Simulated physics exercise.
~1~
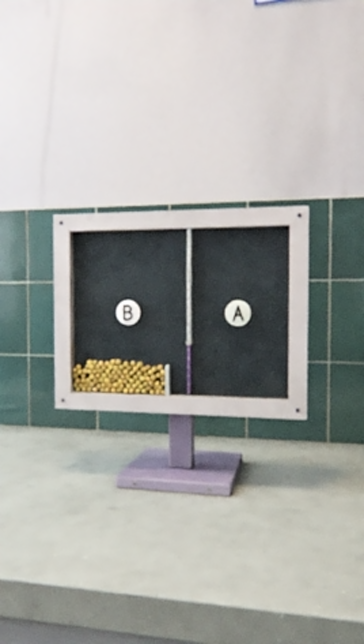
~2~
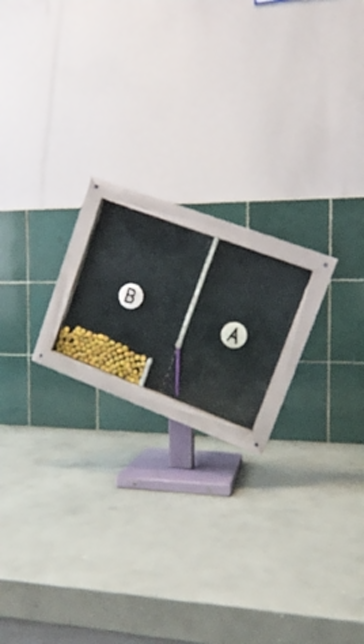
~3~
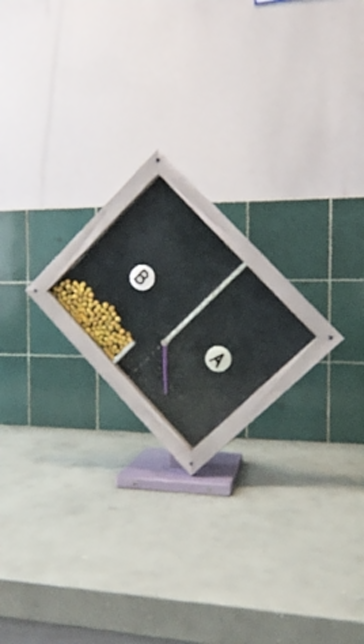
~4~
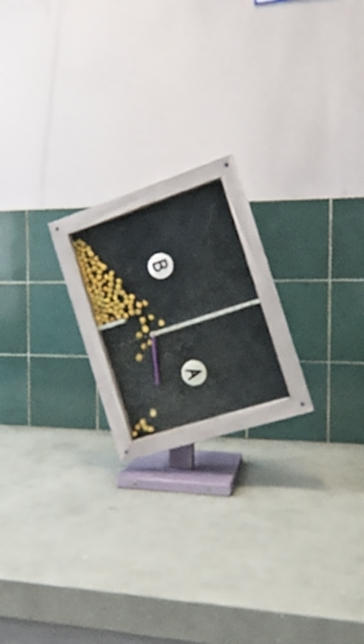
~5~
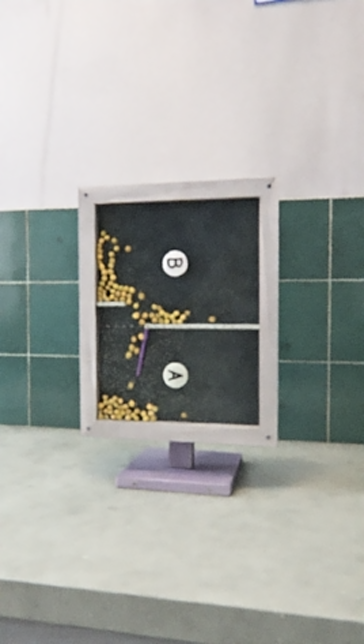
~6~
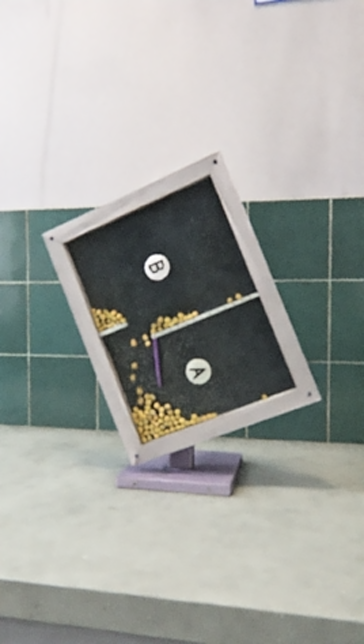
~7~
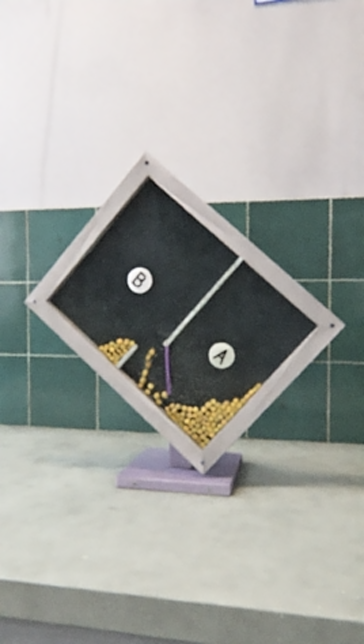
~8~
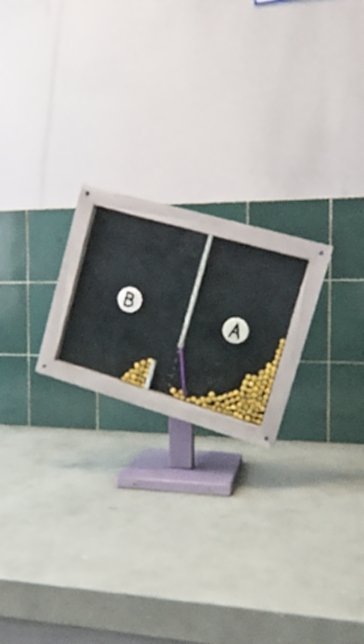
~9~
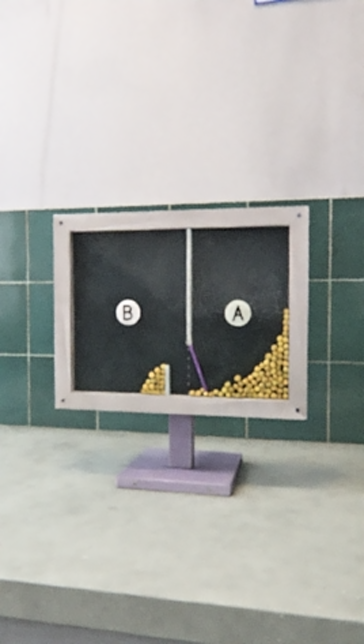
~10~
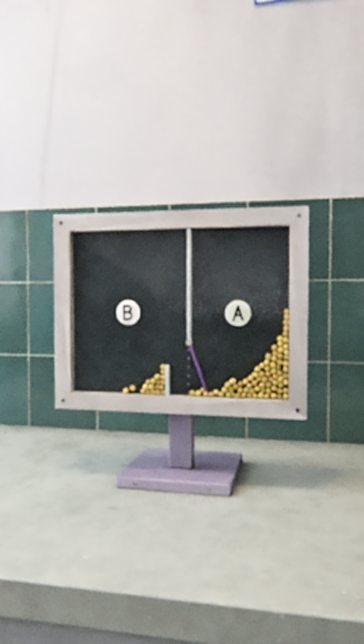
Yellow chickpeas spill from side B into side A as the box tips clockwise and back, leaving most in A.
